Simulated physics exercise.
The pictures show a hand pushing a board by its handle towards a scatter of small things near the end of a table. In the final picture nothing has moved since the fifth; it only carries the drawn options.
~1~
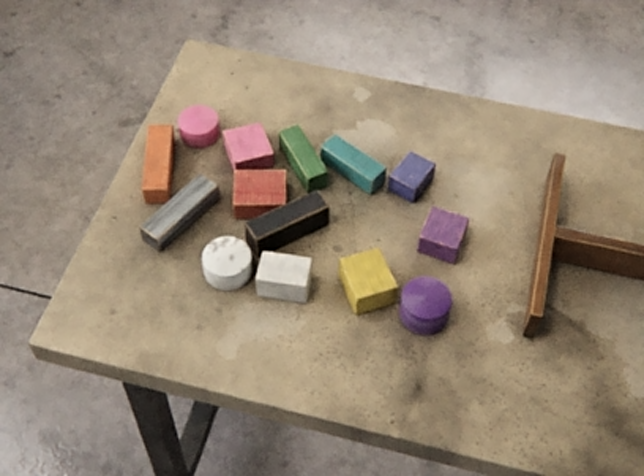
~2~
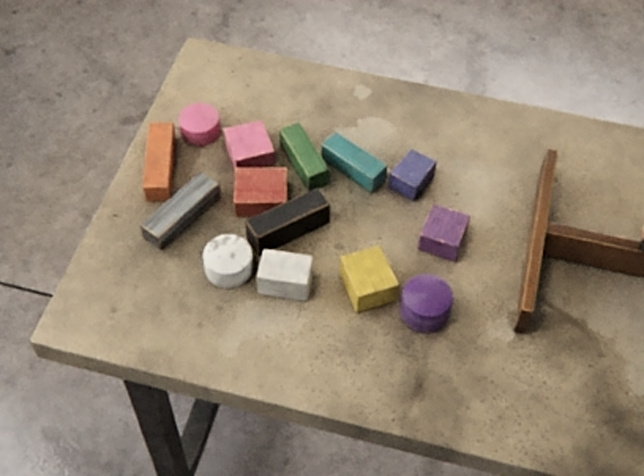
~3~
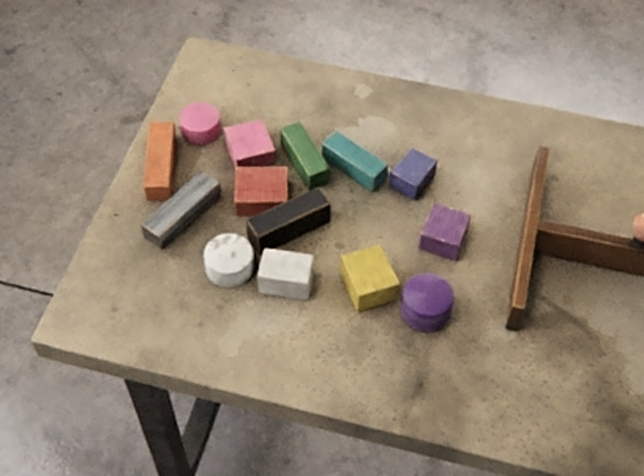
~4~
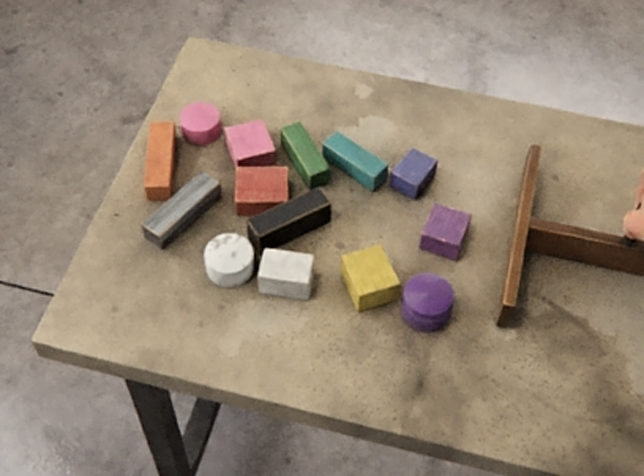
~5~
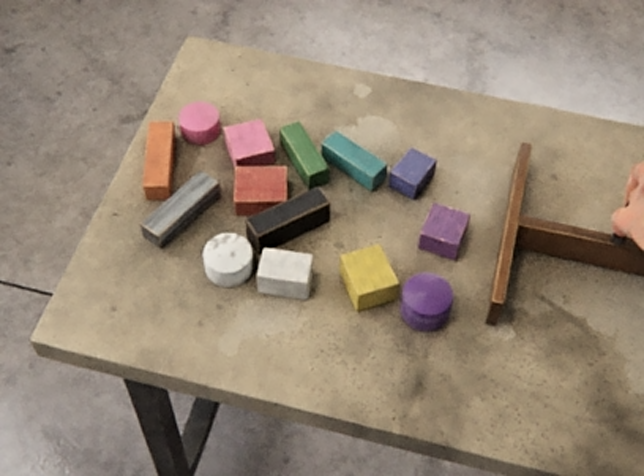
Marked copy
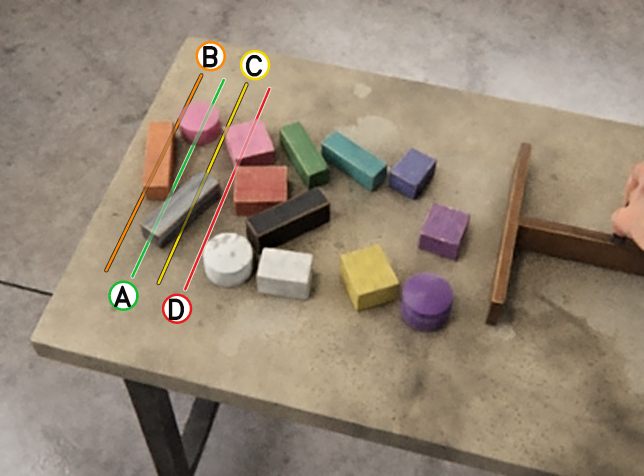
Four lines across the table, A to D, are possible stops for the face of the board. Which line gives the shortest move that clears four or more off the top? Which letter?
Up to line C.
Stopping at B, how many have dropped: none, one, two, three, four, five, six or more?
Six or more.
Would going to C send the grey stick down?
Yes.
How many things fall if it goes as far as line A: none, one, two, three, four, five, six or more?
Six or more.
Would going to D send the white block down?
No.
On the marked copy, A at (182, 170); B at (158, 165); C at (206, 175); D at (231, 181).
With C. Early on, board (401, 193); purple tin (366, 310); yellow block (340, 273).
Further on, board (290, 169); orange bar (139, 158); pink tin (171, 116).
At the end, board (208, 151); white tin over the edge; grey stick over the edge; six fallen.
As for the rest, A drops eight, but is farther than needed; B drops ten, but is farther than needed; D drops only three.
